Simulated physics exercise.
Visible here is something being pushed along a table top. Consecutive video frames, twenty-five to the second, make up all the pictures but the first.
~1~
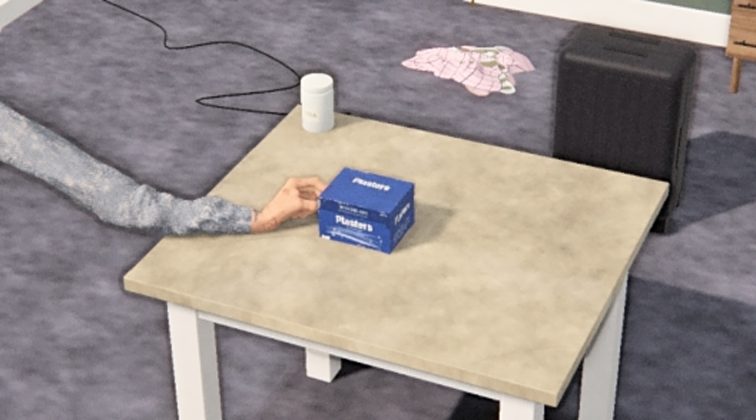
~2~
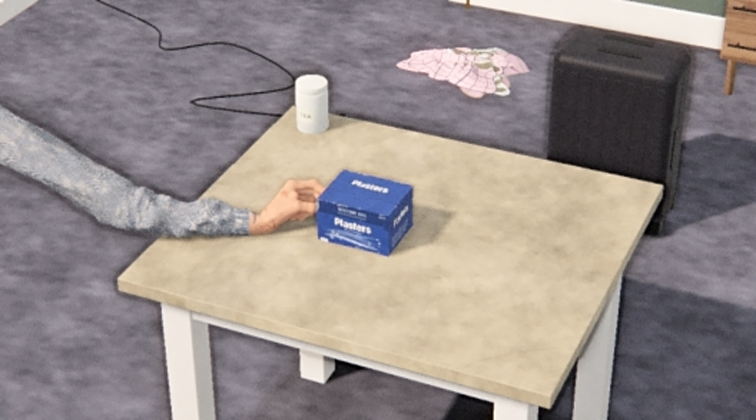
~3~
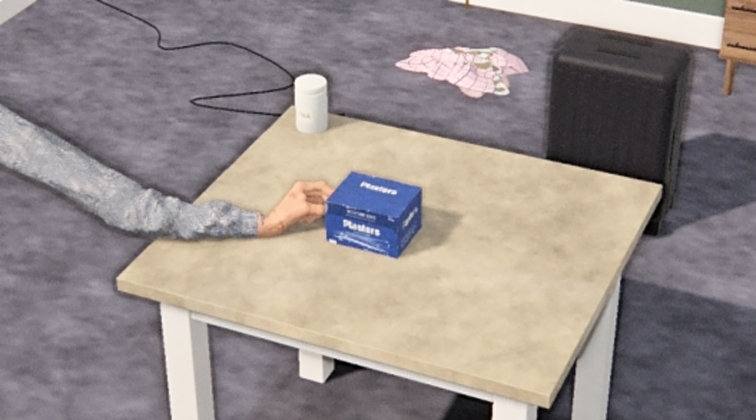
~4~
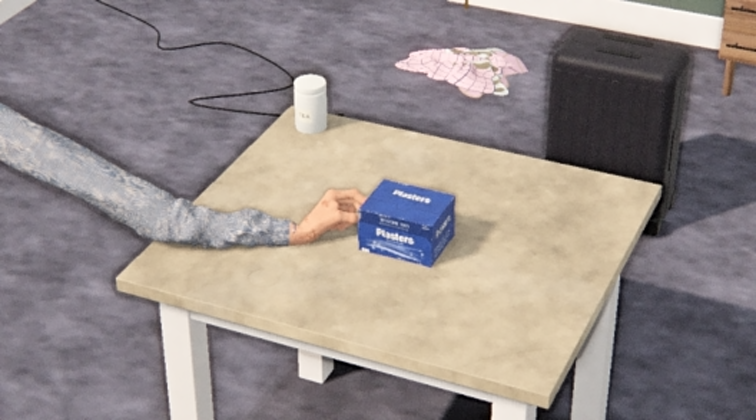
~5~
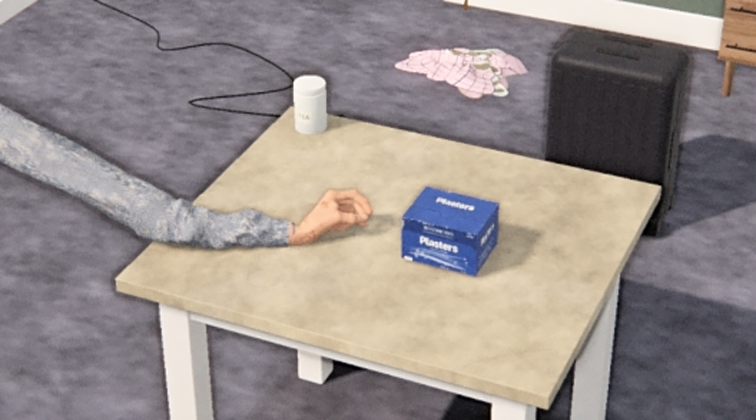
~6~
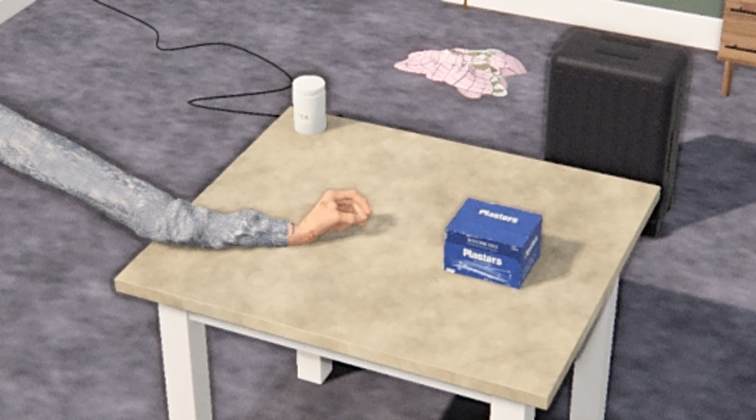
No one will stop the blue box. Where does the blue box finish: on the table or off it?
Off it.
Then, 0.30 s after the last picture, blue box now off the table.
Then, 0.50 s after the last picture, things are still on the move.
By the end, off the table, blue box.
